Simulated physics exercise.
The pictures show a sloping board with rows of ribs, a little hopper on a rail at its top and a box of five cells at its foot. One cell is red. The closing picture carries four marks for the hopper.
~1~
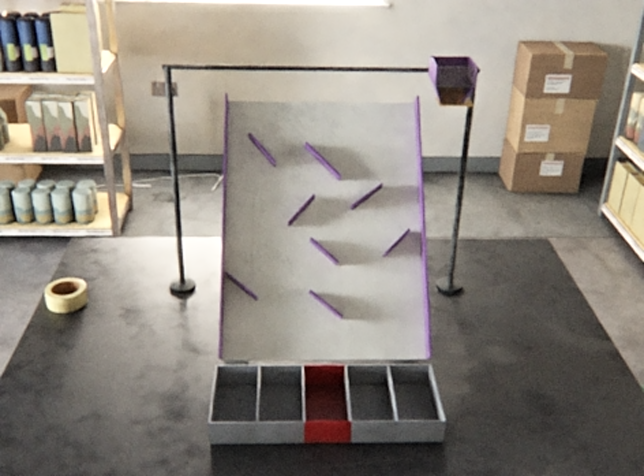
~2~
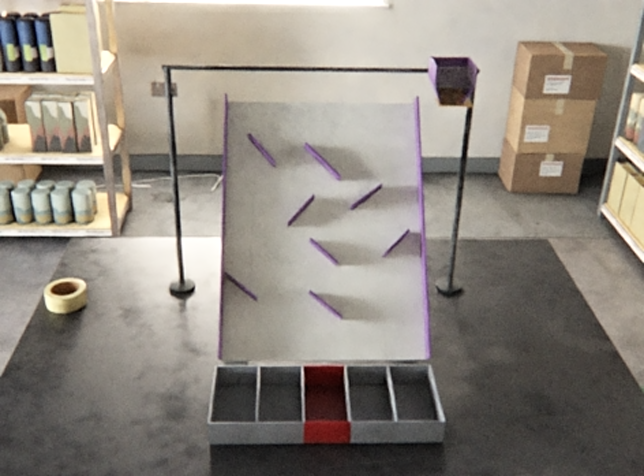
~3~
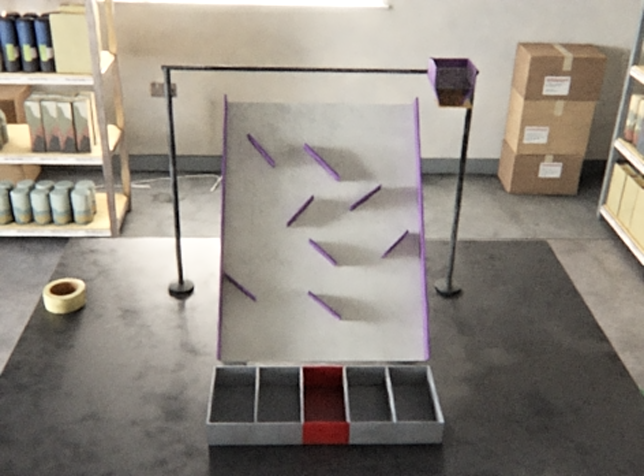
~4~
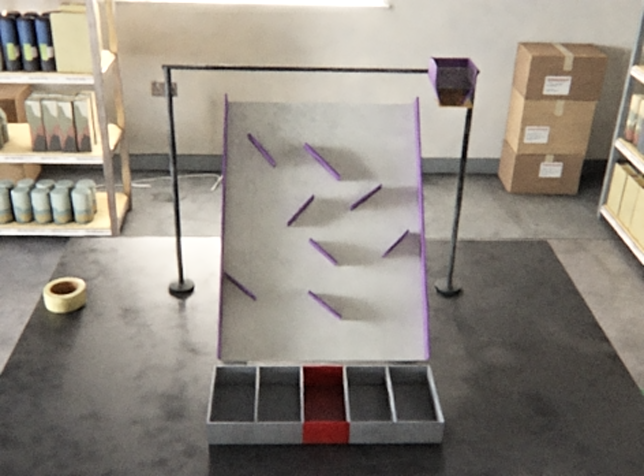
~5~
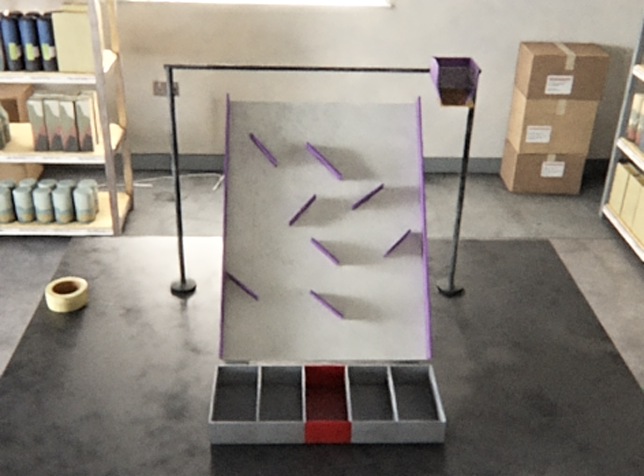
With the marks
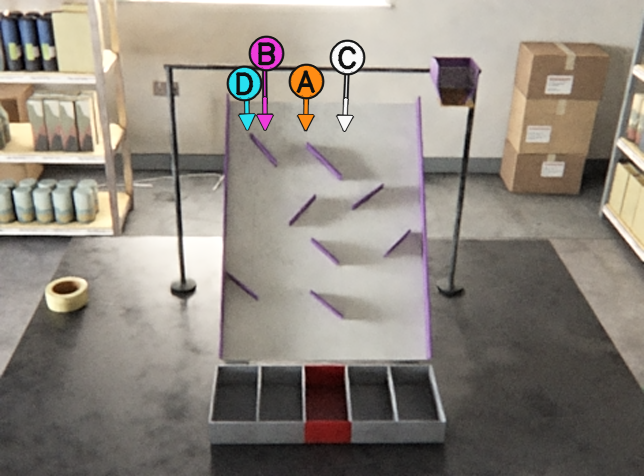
A sloping pale board with purple ribs stood above a box of five cells, the middle one red, while a small hopper sat at the right of the rail and nothing noticeably moved.
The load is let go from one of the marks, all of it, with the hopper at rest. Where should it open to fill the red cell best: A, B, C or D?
It is D.
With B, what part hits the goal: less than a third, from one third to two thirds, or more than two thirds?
Less than a third.
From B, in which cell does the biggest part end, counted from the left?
The second from the left.
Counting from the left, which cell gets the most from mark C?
It is the fourth one.
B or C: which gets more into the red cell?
That is mark B.
On the marked copy, mark A meets the board at (305, 124); mark B meets the board at (265, 124); mark C meets the board at (344, 125); mark D meets the board at (247, 124).
For mark A, a small part in the red cell, nearly all in other cells.
For mark B, a small part in the red cell, most in other cells.
For mark C, none in the red cell, all in other cells.
For mark D, about half in the red cell, about half in other cells.
